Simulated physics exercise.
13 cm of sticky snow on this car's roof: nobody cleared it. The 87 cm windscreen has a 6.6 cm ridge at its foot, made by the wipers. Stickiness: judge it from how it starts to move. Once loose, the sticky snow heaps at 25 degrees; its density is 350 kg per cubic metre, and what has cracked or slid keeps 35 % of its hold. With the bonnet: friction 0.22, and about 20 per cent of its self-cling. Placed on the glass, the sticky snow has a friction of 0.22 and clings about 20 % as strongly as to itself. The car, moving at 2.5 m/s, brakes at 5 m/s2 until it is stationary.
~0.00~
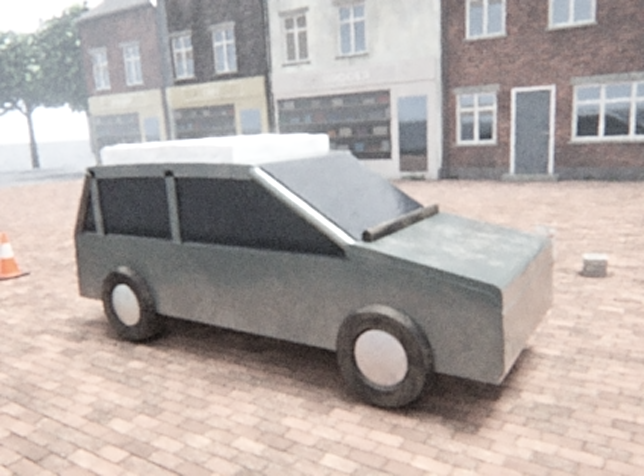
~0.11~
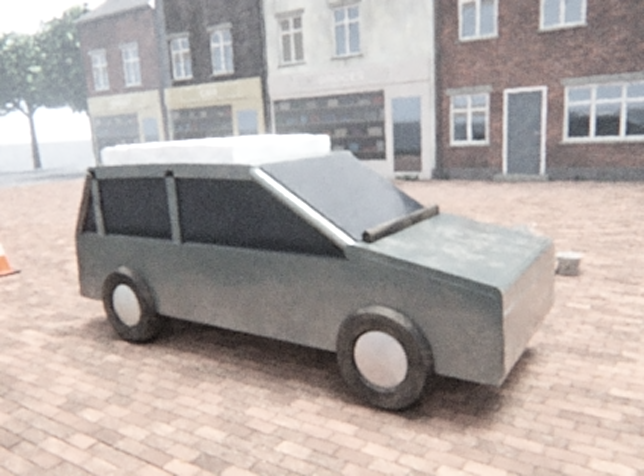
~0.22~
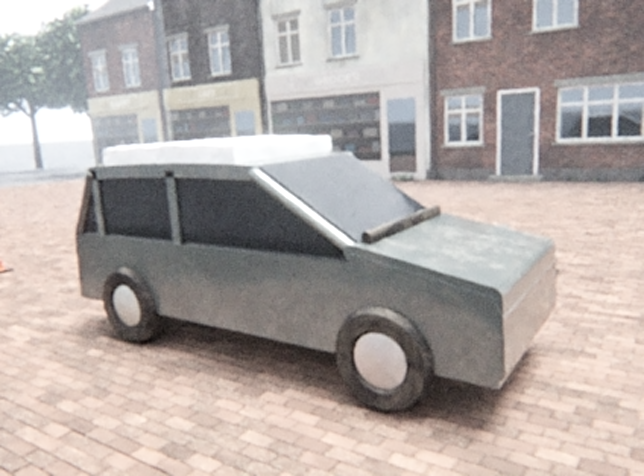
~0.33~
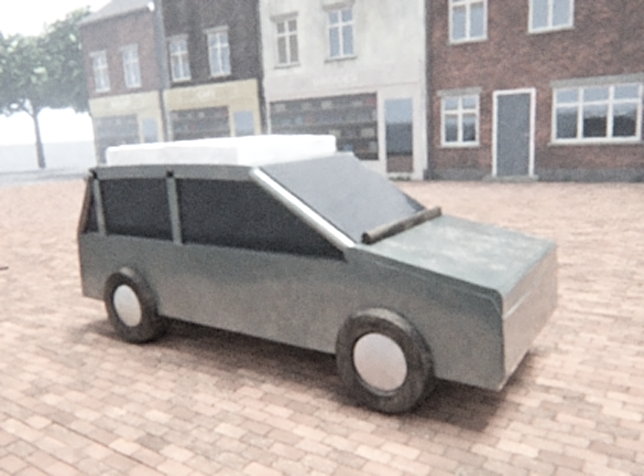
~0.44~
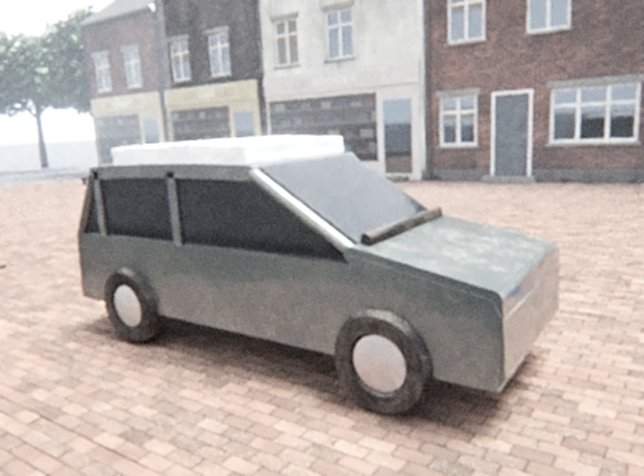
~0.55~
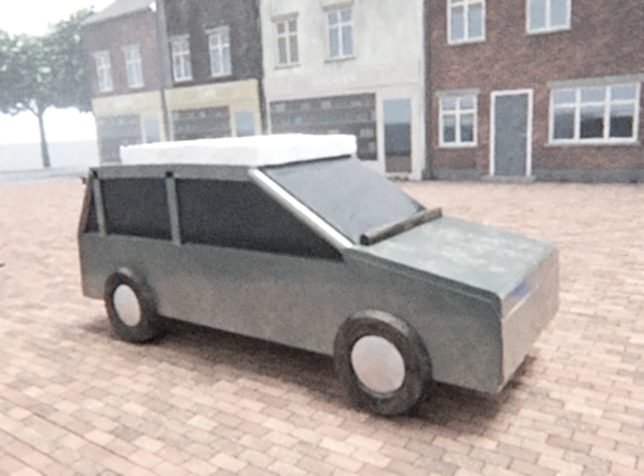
In this clip, a grey car stands on a brick-paved square before a row of buildings as the view shifts slightly, and the white slab of snow on its roof slowly slides forward in one piece, slightly over the windscreen's top edge.
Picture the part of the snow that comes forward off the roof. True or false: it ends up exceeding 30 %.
True.
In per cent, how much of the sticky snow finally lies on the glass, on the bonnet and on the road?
30 % on the glass, 30 % on the bonnet, 6 % on the road.
After 0.87 s, 67 % of the snow is on the roof, 33 % on the glass, none on the bonnet and none has gone off the nose.
After 1.25 s, 42 % of the snow is on the roof, 42 % on the glass, 16 % on the bonnet and none has gone off the nose.
After 1.62 s, 32 % of the snow is on the roof, 38 % on the glass, 30 % on the bonnet and 1 % has gone off the nose.
After 2.00 s, 32 % of the snow is on the roof, 33 % on the glass, 33 % on the bonnet and 3 % has gone off the nose.
After 3.00 s, at the end, 31 % of the snow is on the roof, 32 % on the glass, 31 % on the bonnet and 6 % has gone off the nose.
